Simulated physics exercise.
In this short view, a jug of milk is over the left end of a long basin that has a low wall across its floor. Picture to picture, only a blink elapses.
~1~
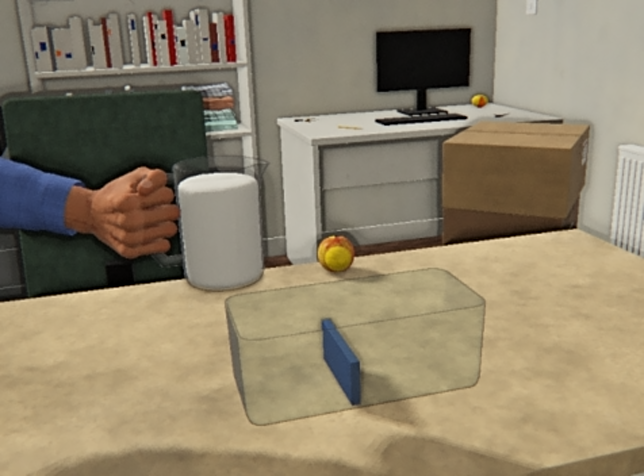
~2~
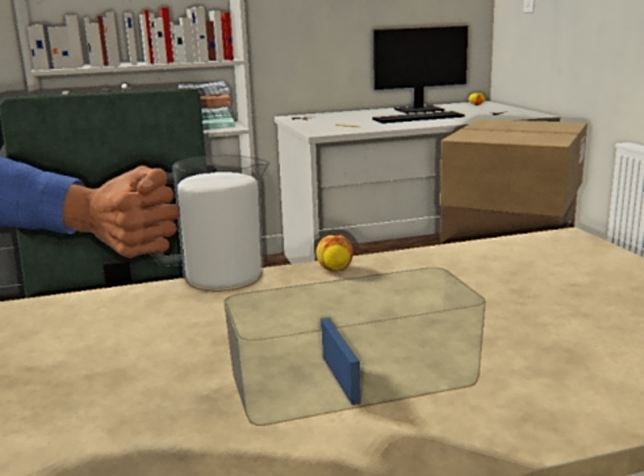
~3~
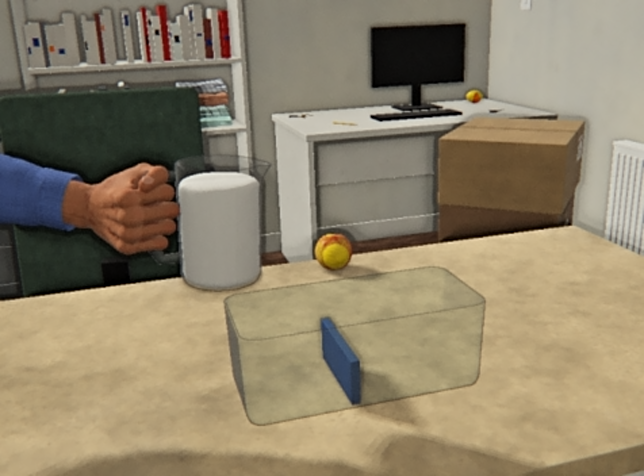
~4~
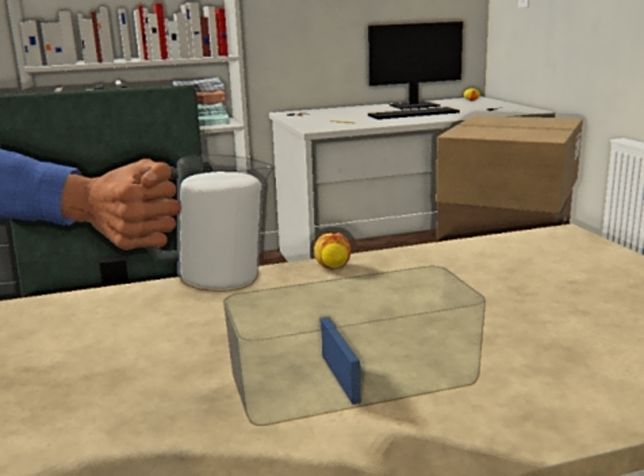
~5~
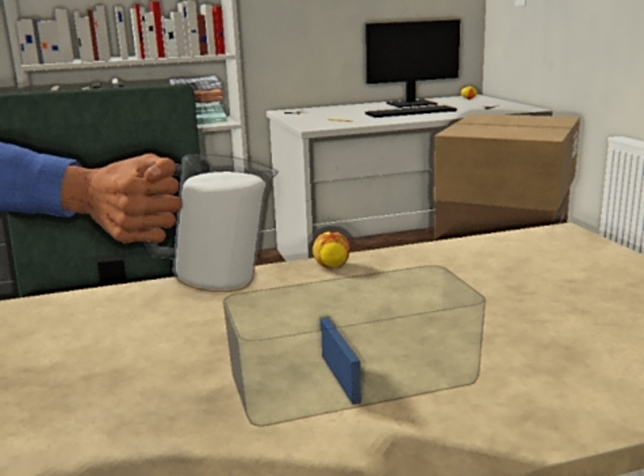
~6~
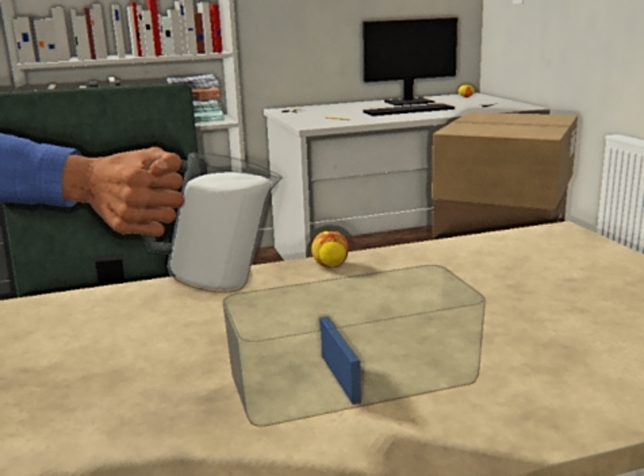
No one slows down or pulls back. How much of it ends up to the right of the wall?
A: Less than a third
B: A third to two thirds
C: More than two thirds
A third to two thirds.
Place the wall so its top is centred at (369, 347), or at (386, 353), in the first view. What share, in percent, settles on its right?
It works out to around 5 per cent for the first and around 15 per cent for the second.
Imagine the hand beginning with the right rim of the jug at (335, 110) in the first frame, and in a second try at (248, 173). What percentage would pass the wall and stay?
Estimate, first then second: 95 per cent and 5 per cent.
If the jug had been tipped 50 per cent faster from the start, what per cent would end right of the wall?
Close to 25 out of every hundred.
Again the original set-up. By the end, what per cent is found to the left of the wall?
Close to 55 in a hundred.
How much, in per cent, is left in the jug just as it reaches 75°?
My estimate is close to 80 percent remaining.
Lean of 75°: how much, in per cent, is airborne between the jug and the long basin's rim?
About 15 per cent.
A moment on, the jug is tipped on its side and 80 per cent is still to pour, 1 is left of the wall and 6 right of it.
Next, the jug is tipped right over and 25 per cent is still to pour, 22 is left of the wall and 37 right of it.
Then the jug is tipped right over and 1 per cent is still to pour, 55 is left of the wall and 42 right of it.
Later the jug is tipped right over and 0 per cent is still to pour, 56 is left of the wall and 43 right of it.
At rest 56 per cent lies left of the wall, 43 right of it and 1 outside.
